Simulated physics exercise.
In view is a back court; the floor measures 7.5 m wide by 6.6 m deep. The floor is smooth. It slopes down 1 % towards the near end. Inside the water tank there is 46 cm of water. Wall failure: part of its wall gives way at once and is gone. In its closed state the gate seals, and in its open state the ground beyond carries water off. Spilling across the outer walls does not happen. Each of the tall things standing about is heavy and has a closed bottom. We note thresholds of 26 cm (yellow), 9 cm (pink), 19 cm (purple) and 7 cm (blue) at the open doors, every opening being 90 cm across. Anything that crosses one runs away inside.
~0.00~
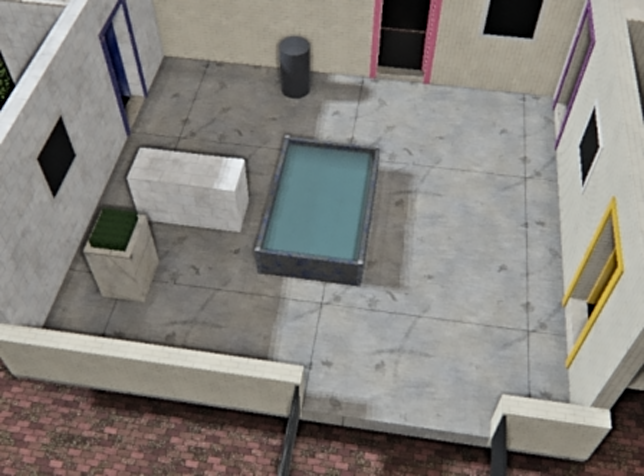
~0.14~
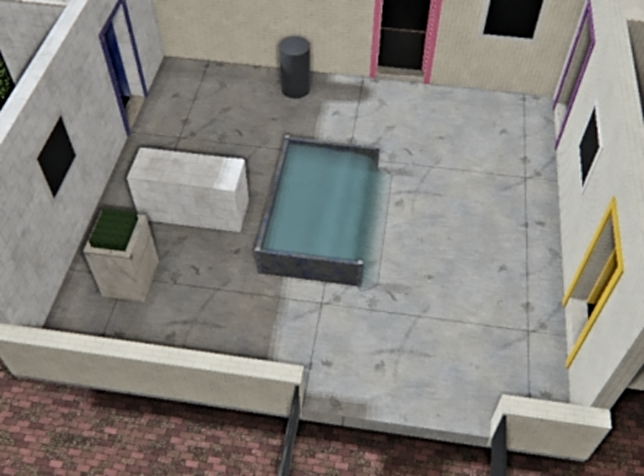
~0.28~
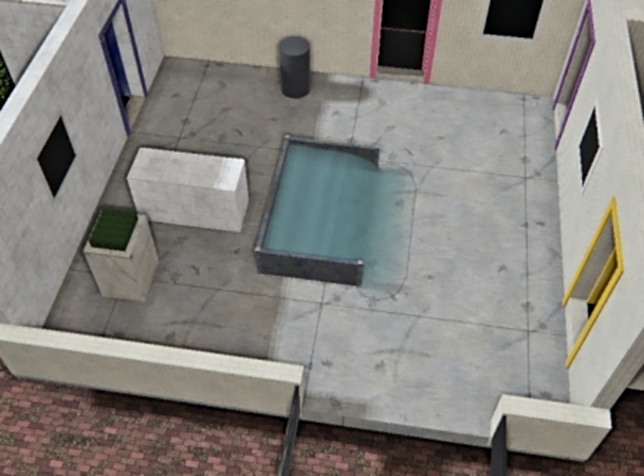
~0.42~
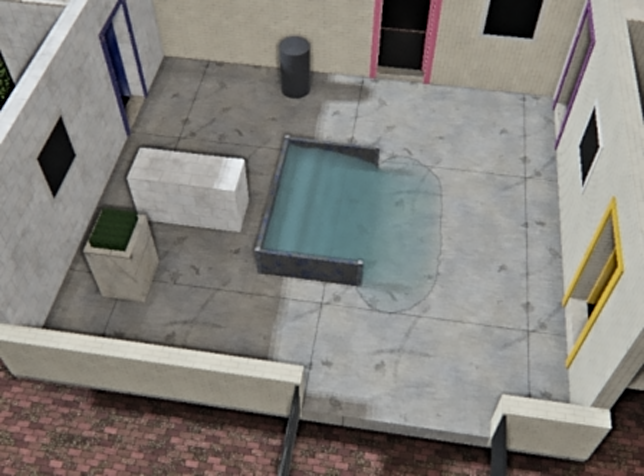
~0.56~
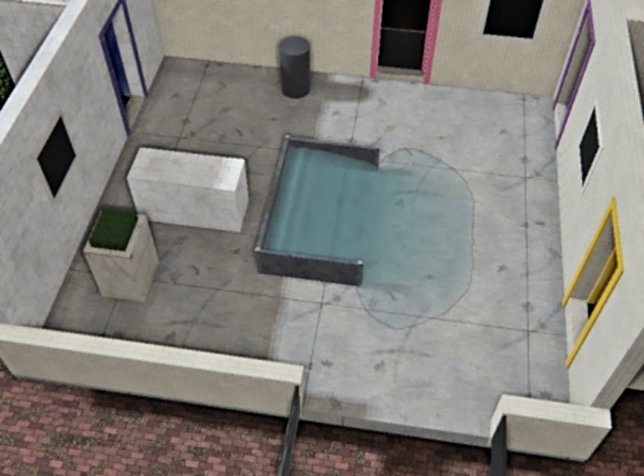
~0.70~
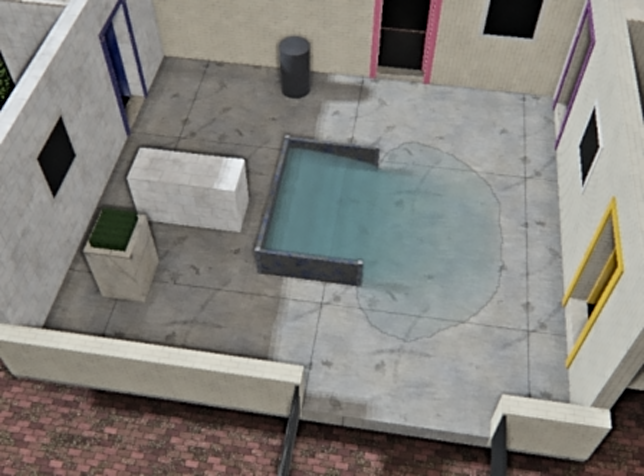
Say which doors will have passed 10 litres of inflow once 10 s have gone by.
After that time: Yellow door: Not passed, pink door: Not passed, purple door: Not passed, blue door: Not passed.
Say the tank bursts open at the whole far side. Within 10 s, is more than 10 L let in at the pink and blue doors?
Pink beyond, blue short.
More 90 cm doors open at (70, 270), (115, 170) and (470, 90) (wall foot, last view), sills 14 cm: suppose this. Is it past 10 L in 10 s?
In sequence the answers are less than that, less than that and less than that.
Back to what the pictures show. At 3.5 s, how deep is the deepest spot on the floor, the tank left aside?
Around 24 centimetres deep.
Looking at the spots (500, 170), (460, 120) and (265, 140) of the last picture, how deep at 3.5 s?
First spot near 9 cm, second near 1 cm, third near 0 cm.
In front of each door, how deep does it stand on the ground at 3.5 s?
In centimetres - yellow: 12, pink: 0, purple: 8, blue: 0.
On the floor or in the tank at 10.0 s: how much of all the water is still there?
About 78 per cent.
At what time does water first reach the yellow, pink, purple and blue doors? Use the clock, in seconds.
Yellow 1.3 s, pink 4.0 s, purple 2.0 s, blue not within the 10 s.
After 1.4 s water covers 25 % of the floor and is deepest (27 cm) near (559, 256); yellow door 8 cm at the sill, 0 L in, pink door not reached, purple door not reached, blue door not reached.
After 2.2 s water covers 35 % of the floor and is deepest (26 cm) near (547, 254); yellow door 20 cm at the sill, 0 L in, pink door not reached, purple door 6 cm at the sill, 0 L in, blue door not reached.
After 3.5 s water covers 35 % of the floor and is deepest (24 cm) near (568, 431); yellow door 12 cm at the sill, 0 L in, pink door not reached, purple door 8 cm at the sill, 0 L in, blue door not reached.
After 6.0 s water covers 60 % of the floor and is deepest (10 cm) near (540, 427); yellow door 9 cm at the sill, 0 L in, pink door 4 cm at the sill, 0 L in, purple door 7 cm at the sill, 0 L in, blue door not reached.
After 10.0 s water covers 80 % of the floor and is deepest (6 cm) near (32, 353); yellow door 4 cm at the sill, 0 L in, pink door 1 cm at the sill, 0 L in, purple door 2 cm at the sill, 0 L in, blue door not reached.
